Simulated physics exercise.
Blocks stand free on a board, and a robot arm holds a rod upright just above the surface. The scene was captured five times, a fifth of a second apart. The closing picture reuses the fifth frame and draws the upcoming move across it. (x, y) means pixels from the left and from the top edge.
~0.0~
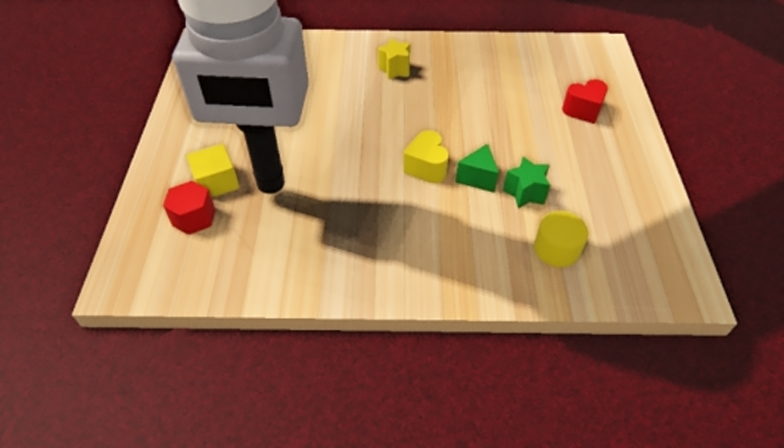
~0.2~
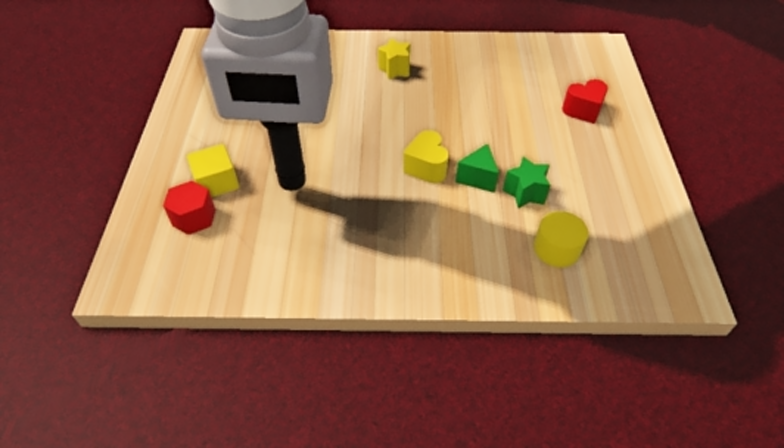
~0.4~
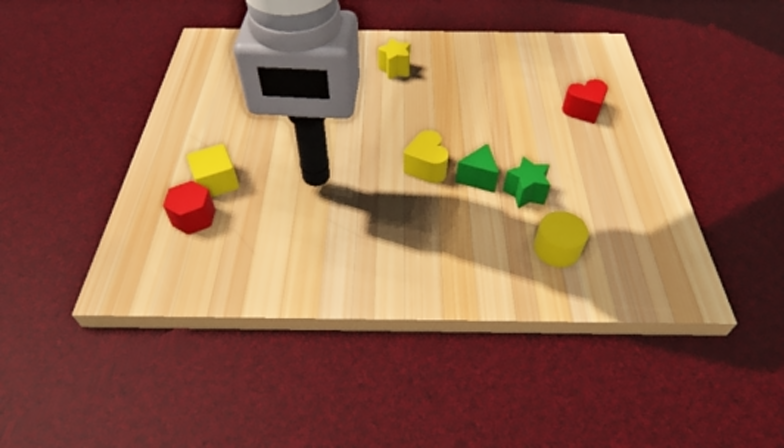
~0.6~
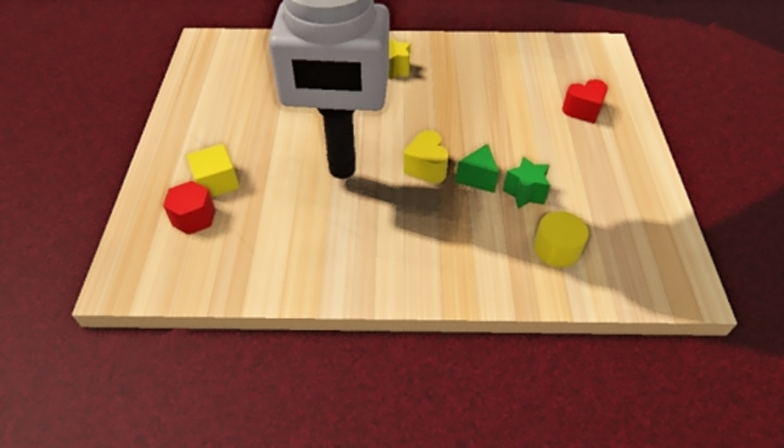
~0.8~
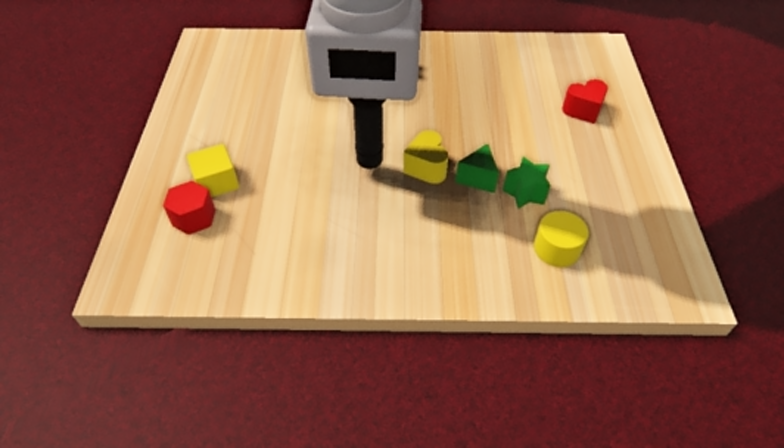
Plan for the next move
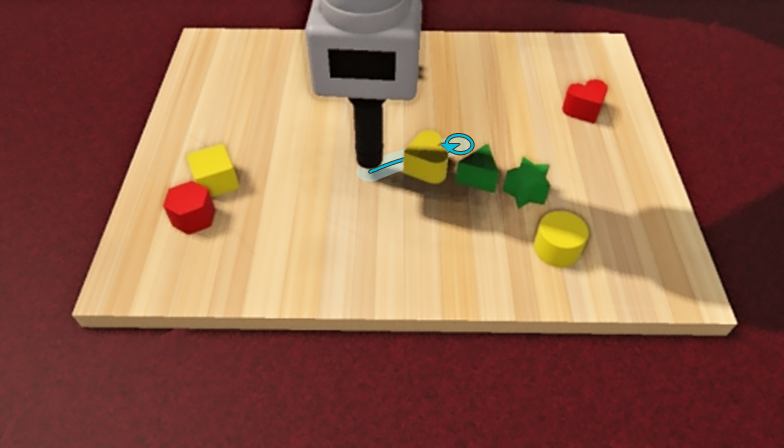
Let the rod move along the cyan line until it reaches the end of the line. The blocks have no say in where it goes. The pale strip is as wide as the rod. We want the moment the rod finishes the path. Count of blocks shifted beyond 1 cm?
Total: One.
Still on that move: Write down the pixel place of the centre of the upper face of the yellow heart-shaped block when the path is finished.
My prediction: (451, 150).
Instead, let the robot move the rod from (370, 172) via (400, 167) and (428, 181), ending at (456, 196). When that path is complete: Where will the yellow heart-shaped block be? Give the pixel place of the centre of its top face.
At (463, 148).
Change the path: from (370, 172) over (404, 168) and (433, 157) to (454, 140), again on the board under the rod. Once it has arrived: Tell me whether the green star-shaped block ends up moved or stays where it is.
From what I can tell, it will keep its place.
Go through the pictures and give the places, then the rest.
In the first frame, tip of the rod at (271, 185), middles of tops, yellow heart-shaped block at (428, 147), green triangle at (482, 158).
In the second frame, rod at (293, 182), nothing pushed.
In the third frame, rod at (317, 178), nothing pushed.
In the fourth frame, rod at (343, 170), nothing pushed.
In the fifth frame, rod at (370, 161), yellow heart-shaped block at (428, 147), green triangle at (482, 158).
The line goes from (370, 172) by way of (400, 161) and (430, 152) to (460, 144).
What follows on the original path. Halfway along, rod at (416, 145); yellow heart-shaped block at (442, 148), turned 15° clockwise.
At the end, rod at (461, 133); yellow heart-shaped block at (451, 150), turned 35° clockwise; green triangle unmoved.
